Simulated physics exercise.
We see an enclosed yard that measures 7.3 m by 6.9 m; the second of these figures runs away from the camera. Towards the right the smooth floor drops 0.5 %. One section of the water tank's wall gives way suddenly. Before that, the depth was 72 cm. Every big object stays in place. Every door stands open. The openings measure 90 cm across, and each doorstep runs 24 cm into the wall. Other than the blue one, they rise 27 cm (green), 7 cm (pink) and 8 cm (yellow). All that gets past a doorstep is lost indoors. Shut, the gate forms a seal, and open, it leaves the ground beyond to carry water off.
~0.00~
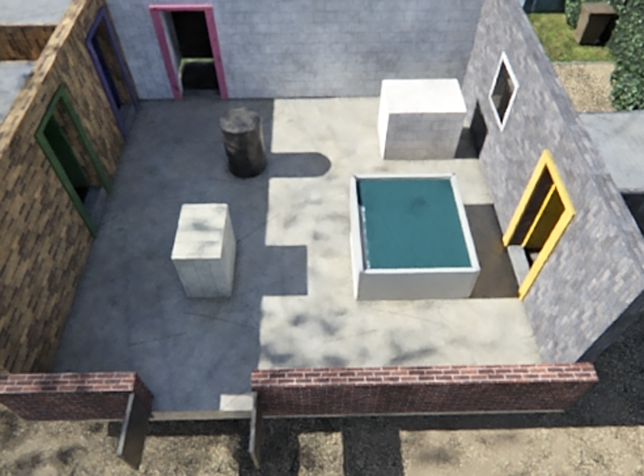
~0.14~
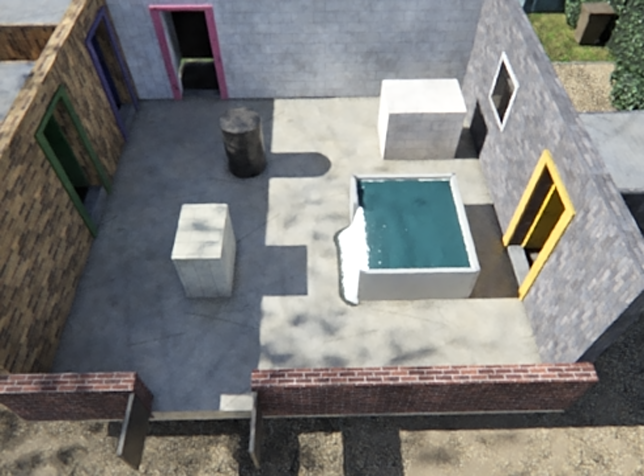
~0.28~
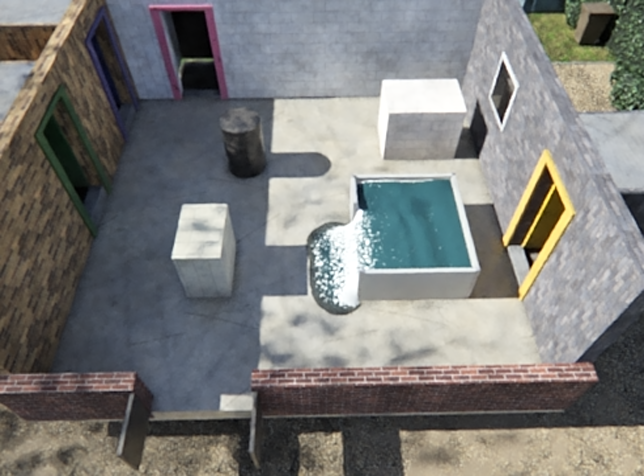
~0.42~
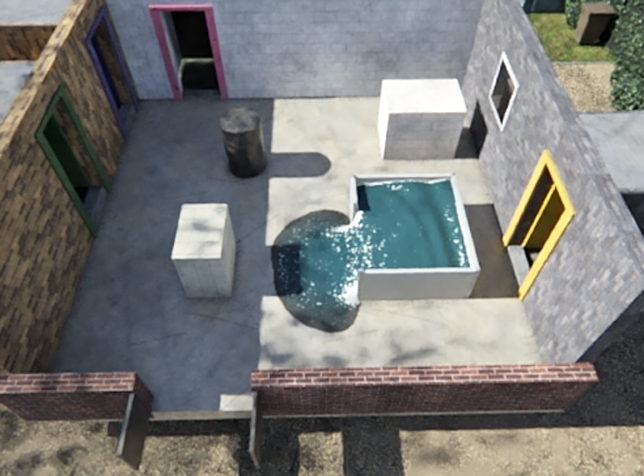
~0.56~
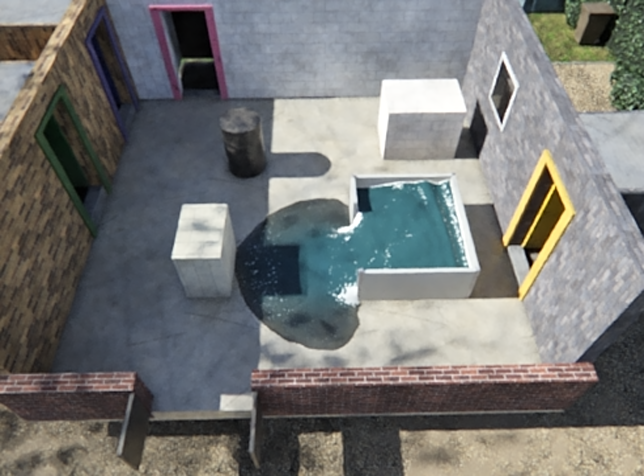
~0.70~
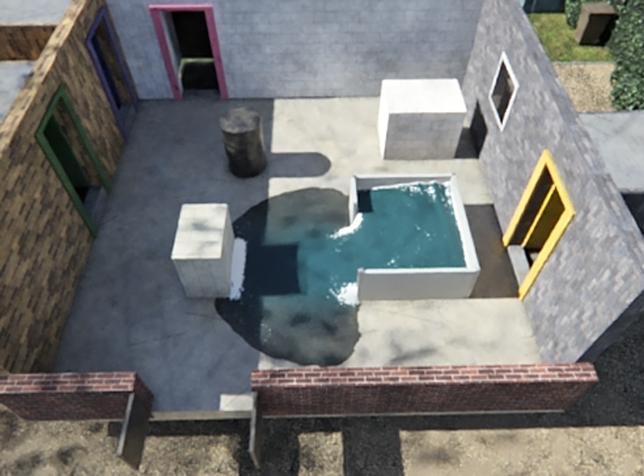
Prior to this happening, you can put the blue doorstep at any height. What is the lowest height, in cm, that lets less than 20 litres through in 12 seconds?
About 8.5 cm.
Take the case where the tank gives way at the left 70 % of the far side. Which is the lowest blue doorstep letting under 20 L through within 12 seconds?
About 17 centimetres.
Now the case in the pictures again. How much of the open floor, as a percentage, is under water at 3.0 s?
Some 45 per cent of it.
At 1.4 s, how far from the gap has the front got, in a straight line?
Around 4.4 m from the gap.
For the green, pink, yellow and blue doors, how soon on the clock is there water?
Door green: 1.6 seconds; door pink: 3.2 seconds; door yellow: 9.0 seconds; door blue: 2.4 seconds.
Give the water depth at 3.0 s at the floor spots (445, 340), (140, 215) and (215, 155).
In that order: 0, 2 and 2 cm.
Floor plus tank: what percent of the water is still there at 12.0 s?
I'd estimate some 70 in a hundred.
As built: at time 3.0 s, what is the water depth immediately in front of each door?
Depths in cm: Green 7, pink 0, yellow 0, blue 12.
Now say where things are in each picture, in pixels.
The water tank at (410, 222) is whole and still, 72 cm deep; the blue door at (116, 84) is dry, in the first frame.
The front is at (344, 294), 0.3 m from the gap at (358, 256); 0.3 m2 of floor is wet, 72 cm left at the back, in the second frame.
Water pours out at (358, 256) and has run 0.8 m, to (311, 248); about 11 cm deep outside, 72 cm at the back, in the third frame.
The front is at (276, 260), 1.4 m from the gap at (358, 257); 2.5 m2 of floor is wet, 67 cm left at the back, in the fourth frame.
The gap is at (358, 257), the front 2.0 m out at (240, 269); the back of the water tank holds 61 cm, in the fifth frame.
The front is at a hidden place, 2.4 m from the gap at (358, 257); 5.7 m2 of floor is wet, 62 cm left at the back; 3.8 m in a straight line remain to the blue door at (116, 84), in the sixth frame.
After 1.4 s water covers 25 % of the floor, deepest (42 cm) near (243, 278); it has not reached the blue door.
After 3.0 s water covers 45 % of the floor, deepest (24 cm) near (42, 397); 12 cm at the blue door, 0 litres in over its 21 cm doorstep.
After 12.0 s water covers 95 % of the floor, deepest (10 cm) near (459, 107); 3 cm at the blue door, 0 litres in over its 21 cm doorstep.
At the blue door as built, the water arrived by 2.5 s and peaked near 13 cm at 4.0 s.
With a doorstep of 7 cm, 34 litres would have come in within the 12 s; with 9.5 cm, 12 litres. So under 20 litres takes about 8.5 cm.
